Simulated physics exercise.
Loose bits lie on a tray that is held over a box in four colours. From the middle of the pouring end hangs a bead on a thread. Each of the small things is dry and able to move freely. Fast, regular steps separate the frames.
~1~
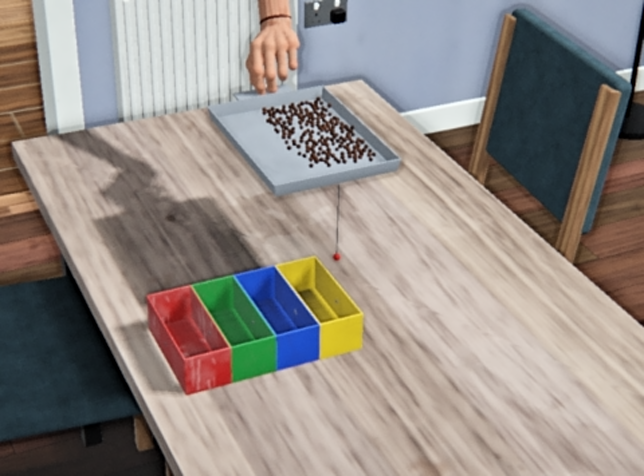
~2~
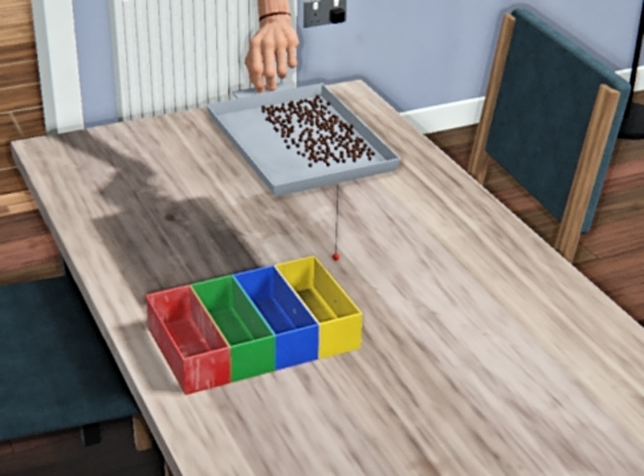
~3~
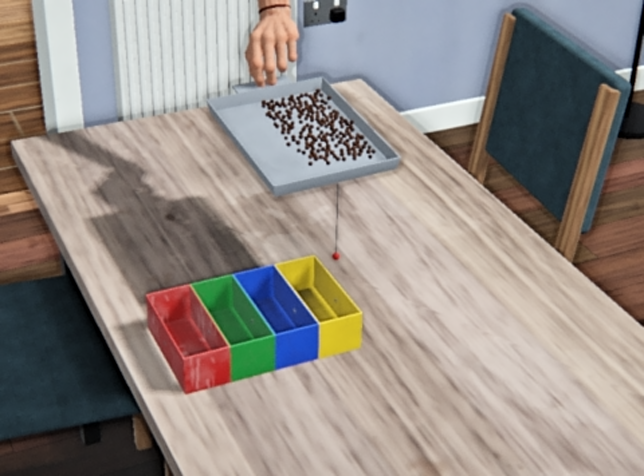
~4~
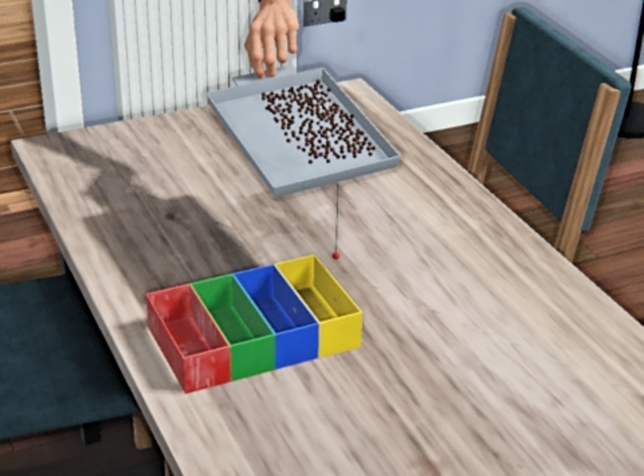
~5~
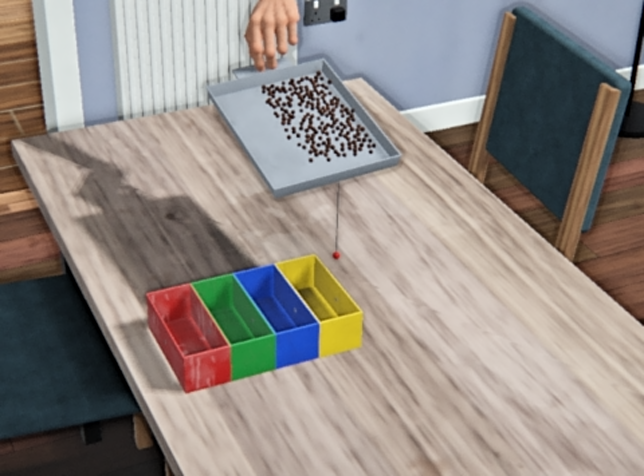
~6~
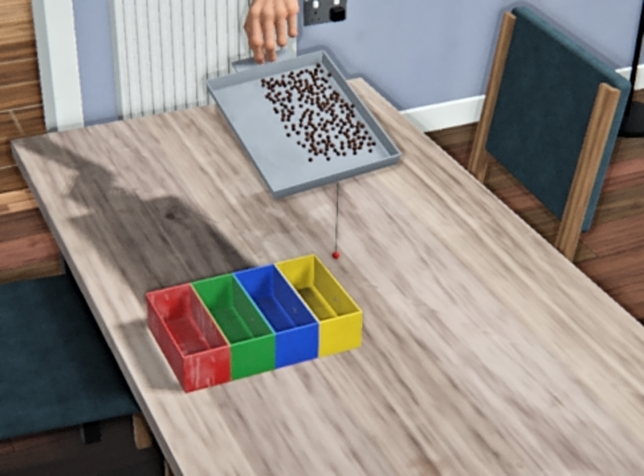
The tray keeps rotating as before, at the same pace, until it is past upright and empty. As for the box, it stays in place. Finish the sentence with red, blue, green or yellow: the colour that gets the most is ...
... Blue.
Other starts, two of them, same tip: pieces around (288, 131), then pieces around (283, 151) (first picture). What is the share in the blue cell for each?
It would be roughly 60 per cent for the first and roughly 70 per cent for the second.
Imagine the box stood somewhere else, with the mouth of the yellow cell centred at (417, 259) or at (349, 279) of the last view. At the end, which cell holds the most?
The red one, then that blue cell.
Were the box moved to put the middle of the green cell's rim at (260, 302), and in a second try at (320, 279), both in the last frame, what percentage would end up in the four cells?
Near 100 and 100 percent respectively.
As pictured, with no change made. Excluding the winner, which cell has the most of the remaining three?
Just behind the top cell comes yellow.
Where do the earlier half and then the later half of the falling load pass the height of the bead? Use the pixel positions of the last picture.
(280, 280), then (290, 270).
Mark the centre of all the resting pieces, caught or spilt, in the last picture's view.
Roughly pixel (280, 323).
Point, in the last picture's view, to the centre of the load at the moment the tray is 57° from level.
Roughly at (305, 180).
Shortly afterwards, tray tipped steeply; all but a few on the tray; a little in the blue cell; only a few in the green cell; only a few in the yellow cell; only a few falling or outside the box.
Next, tray tipped right over; near two thirds on the tray; a little in the blue cell; only a few in the green cell; only a few in the yellow cell; a little falling or outside the box.
Some moments later, tray tipped past a quarter turn; near two thirds in the blue cell; near a third in the yellow cell; only a few in the green cell; only a few falling or outside the box.
In the end, tray tipped past a quarter turn; near two thirds in the blue cell; near a third in the yellow cell; only a few in the green cell; none at all in the red cell; only a few outside the box.
